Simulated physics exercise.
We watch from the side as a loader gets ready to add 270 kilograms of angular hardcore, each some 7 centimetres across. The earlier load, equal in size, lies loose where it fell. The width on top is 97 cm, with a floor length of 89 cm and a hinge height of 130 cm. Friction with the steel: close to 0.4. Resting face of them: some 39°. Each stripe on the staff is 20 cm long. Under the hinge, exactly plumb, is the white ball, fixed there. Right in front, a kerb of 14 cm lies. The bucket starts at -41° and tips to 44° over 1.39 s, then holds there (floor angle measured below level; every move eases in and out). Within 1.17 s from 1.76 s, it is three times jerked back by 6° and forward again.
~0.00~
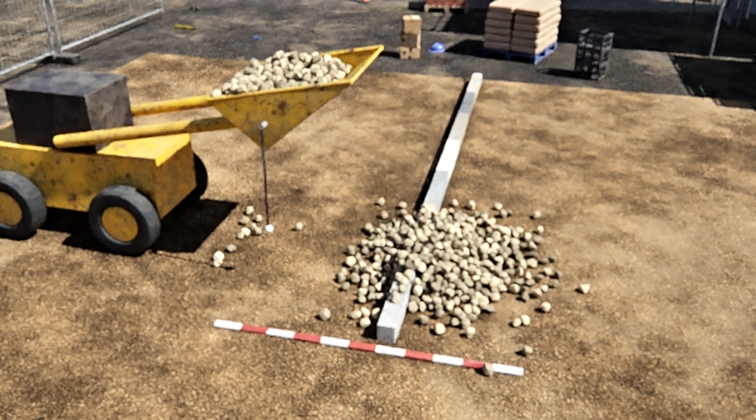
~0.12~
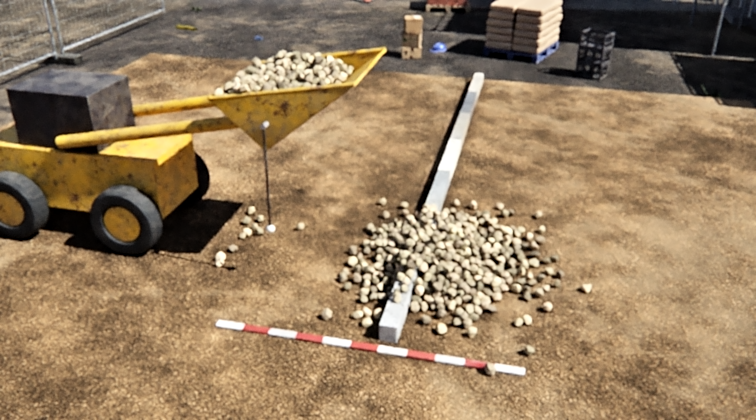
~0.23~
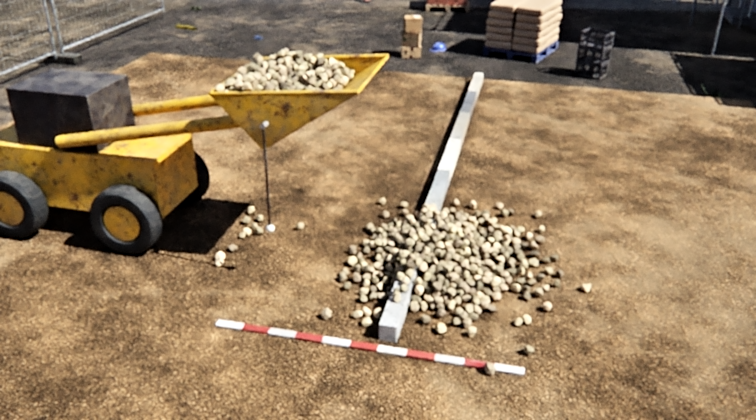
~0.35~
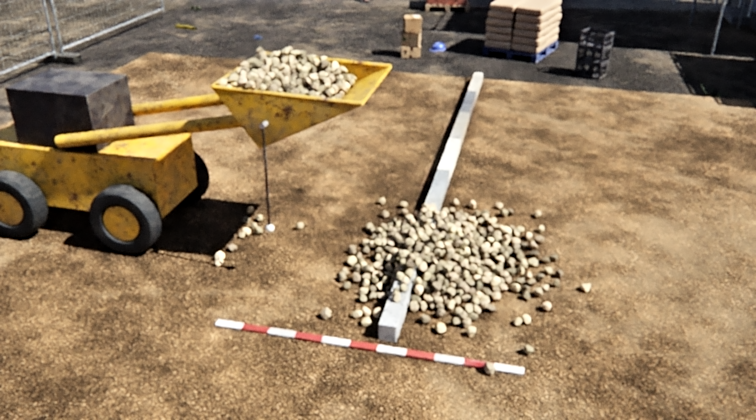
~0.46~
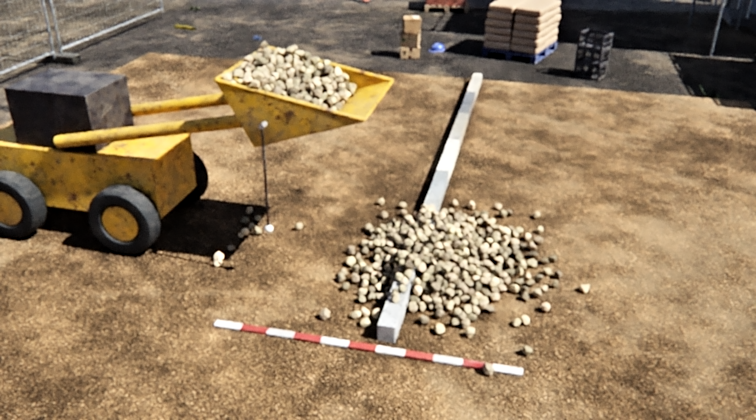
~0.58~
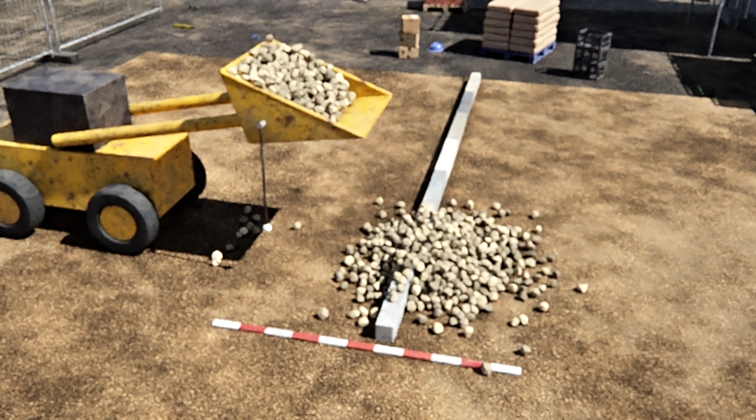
A yellow wheeled loader with a dark block on its back stands at the left of a sunlit brown dirt yard, seen from above, its raised bucket full of pale round stones. A loose heap of similar stones lies across a long pale kerb, behind a red-and-white striped staff. The bucket's front edge gradually lowers, levelling the tray as the stones shift slightly, while the view stays almost still.
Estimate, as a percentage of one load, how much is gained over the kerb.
Some 8 per cent is added.
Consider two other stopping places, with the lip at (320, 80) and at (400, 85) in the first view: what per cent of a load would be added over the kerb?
The first would add some 0 per cent and the second some 60 per cent.
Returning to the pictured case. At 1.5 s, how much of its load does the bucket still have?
About 45 per cent is held.
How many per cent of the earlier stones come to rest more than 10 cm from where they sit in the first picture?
Close to 0 per cent.
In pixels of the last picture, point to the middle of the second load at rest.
The centre sits about (378, 244).
After 1.0 s the floor is at 31°; in per cent of one load, 100 in the bucket, 31 on this side of the kerb, 71 over the kerb; the foremost stones are at (552, 278).
After 1.5 s the floor is at 44°; in per cent of one load, 46 in the bucket, 84 on this side of the kerb, 71 over the kerb; the foremost stones are at (552, 278).
After 3.4 s the floor is at 44°; in per cent of one load, 0 in the bucket, 123 on this side of the kerb, 79 over the kerb; the foremost stones are at (552, 278).
After 5.9 s the floor is at 44°; in per cent of one load, 0 in the bucket, 123 on this side of the kerb, 79 over the kerb; the foremost stones are at (552, 278). Net gain over the kerb, 8.
